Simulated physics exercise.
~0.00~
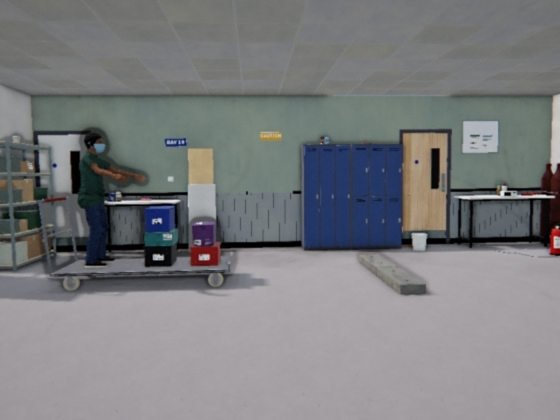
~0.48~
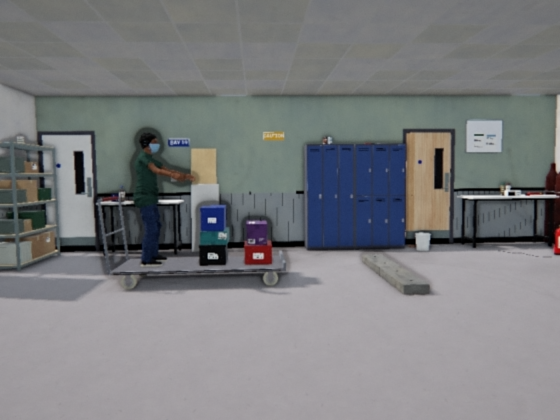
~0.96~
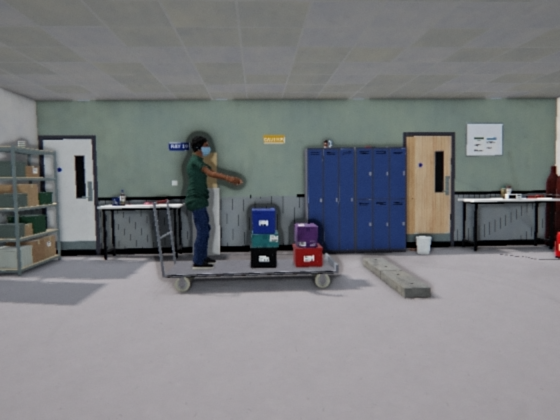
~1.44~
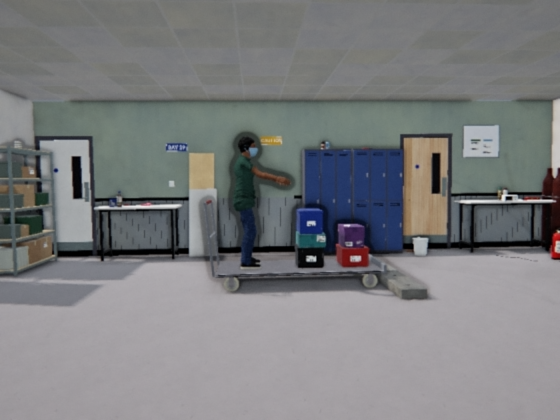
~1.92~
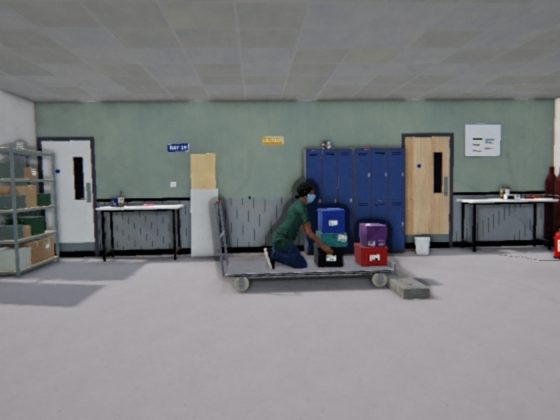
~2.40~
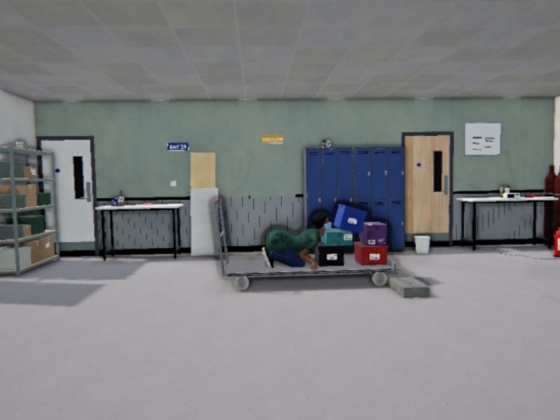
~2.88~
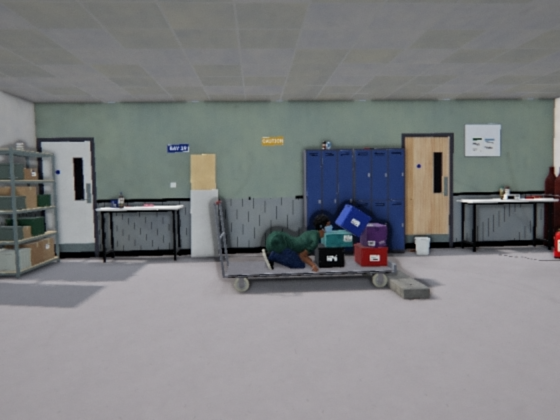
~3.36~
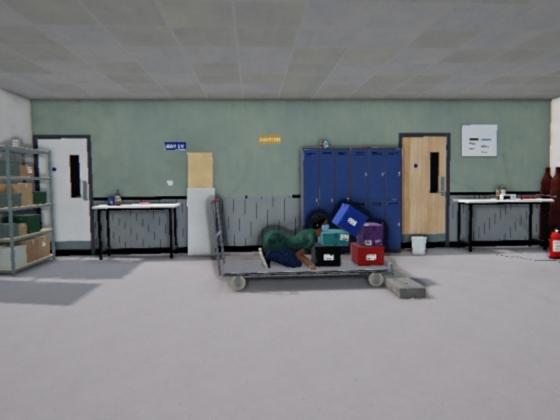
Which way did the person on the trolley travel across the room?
The person travelled to the right, riding on the trolley towards the low kerb.
A masked person standing on a flat trolley loaded with coloured boxes rode to the right until it stopped at a low kerb, then folded down onto the deck as the blue box slid and tipped against the purple one, everything staying aboard.
